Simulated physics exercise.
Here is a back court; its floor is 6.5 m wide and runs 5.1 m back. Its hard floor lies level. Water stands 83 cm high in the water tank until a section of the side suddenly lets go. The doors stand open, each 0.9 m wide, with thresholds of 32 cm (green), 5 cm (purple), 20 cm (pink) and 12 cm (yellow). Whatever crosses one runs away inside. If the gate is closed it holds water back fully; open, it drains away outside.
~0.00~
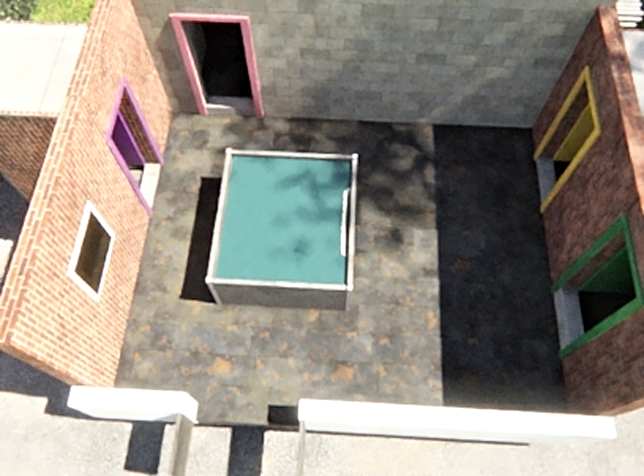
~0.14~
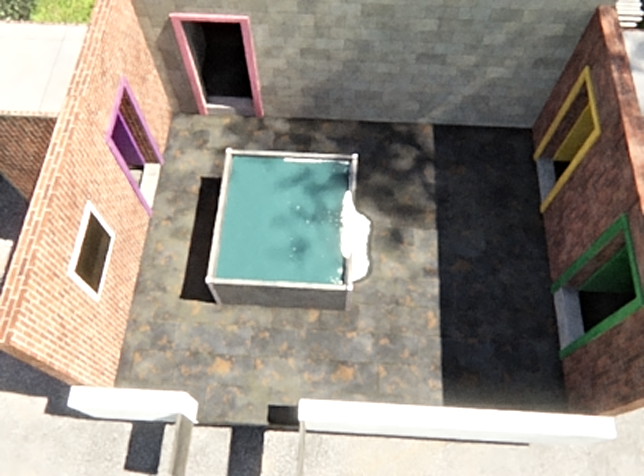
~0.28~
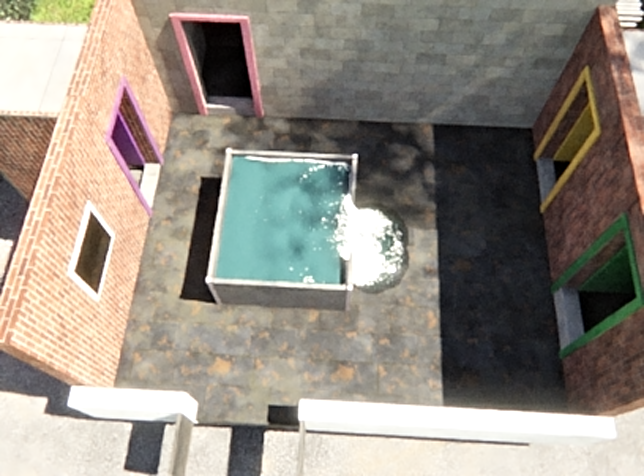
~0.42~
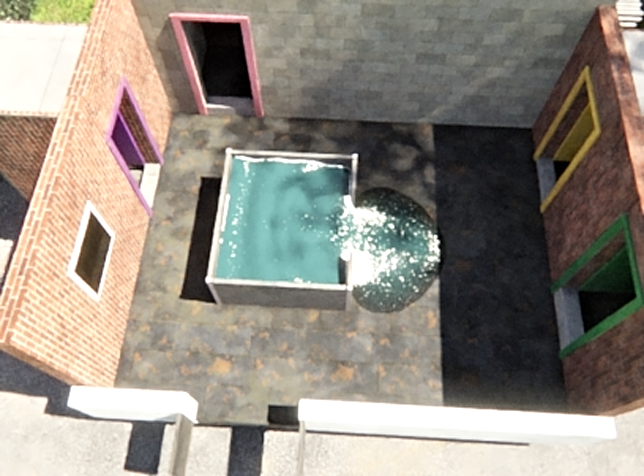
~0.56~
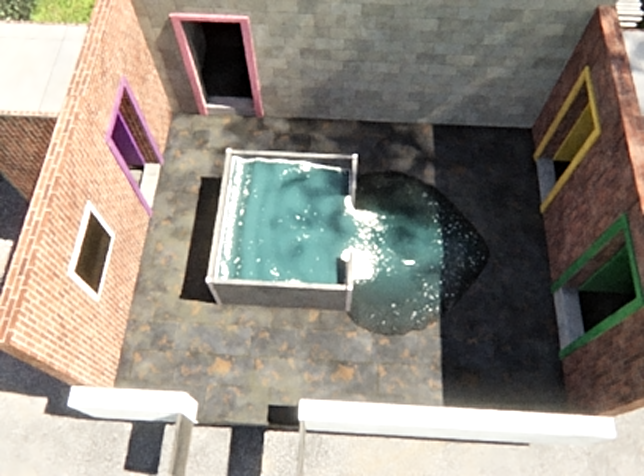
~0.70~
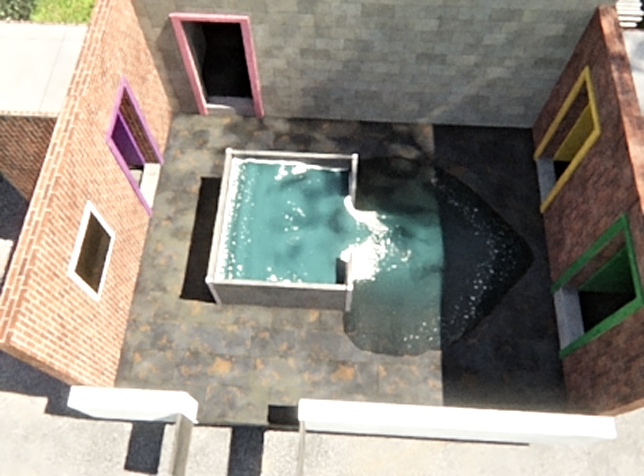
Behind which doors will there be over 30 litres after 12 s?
Door by door: At the green door it keeps below the limit; at the purple door it exceeds the limit; at the pink door it stays under the limit; at the yellow door it goes over the limit.
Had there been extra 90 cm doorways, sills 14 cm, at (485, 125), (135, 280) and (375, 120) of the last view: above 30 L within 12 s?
In turn: Over, not over, under.
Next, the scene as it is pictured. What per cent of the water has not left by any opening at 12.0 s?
About 86 per cent.
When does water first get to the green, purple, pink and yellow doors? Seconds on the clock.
Green 1.0 s, purple 5.5 s, pink 4.5 s, yellow 1.0 s.
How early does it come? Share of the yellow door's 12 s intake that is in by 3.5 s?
About 70 per cent.
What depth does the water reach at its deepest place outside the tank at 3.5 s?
Roughly 25 cm.
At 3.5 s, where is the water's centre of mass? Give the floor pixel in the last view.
Near (400, 252).
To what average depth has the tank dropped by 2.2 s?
About 43 cm.
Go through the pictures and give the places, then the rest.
The water tank at (286, 218) is whole and still, 83 cm deep, in the first picture.
Water pours out at (349, 238) and has run 0.6 m, to (359, 277); typically 9 cm deep outside, 83 cm at the water tank's back, in the second picture.
The front is at (401, 269), 0.9 m from the gap at (349, 238); 1.0 m2 of floor is under water; 83 cm left at the back of the water tank, in the third picture.
The front is at (439, 260), 1.5 m from the gap at (349, 239); 2.2 m2 of floor is under water; 80 cm left at the back of the water tank, in the fourth picture.
The front is at (484, 256), 2.2 m from the gap at (349, 238); 4.1 m2 of floor is under water; 71 cm left at the back of the water tank, in the fifth picture.
The front is at (526, 261), 2.8 m from the gap at (349, 238); 6.4 m2 of floor is under water; 70 cm left at the back of the water tank, in the sixth picture.
After 1.4 s water covers 45 % of the floor and is deepest (44 cm) near (356, 249); green door 30 cm at the sill, 0 L in, purple door not reached, pink door not reached, yellow door 18 cm at the sill, 7 L in.
After 2.2 s water covers 45 % of the floor and is deepest (44 cm) near (570, 424); green door 29 cm at the sill, 0 L in, purple door not reached, pink door not reached, yellow door 25 cm at the sill, 61 L in.
After 3.5 s water covers 50 % of the floor and is deepest (25 cm) near (556, 313); green door 22 cm at the sill, 0 L in, purple door not reached, pink door not reached, yellow door 19 cm at the sill, 129 L in.
After 7.0 s water covers 95 % of the floor and is deepest (16 cm) near (553, 291); green door 15 cm at the sill, 0 L in, purple door 10 cm at the sill, 11 L in, pink door 4 cm at the sill, 0 L in, yellow door 15 cm at the sill, 174 L in.
After 12.0 s water covers 100 % of the floor and is deepest (16 cm) near (111, 397); green door 8 cm at the sill, 0 L in, purple door 10 cm at the sill, 93 L in, pink door 14 cm at the sill, 0 L in, yellow door 8 cm at the sill, 180 L in.
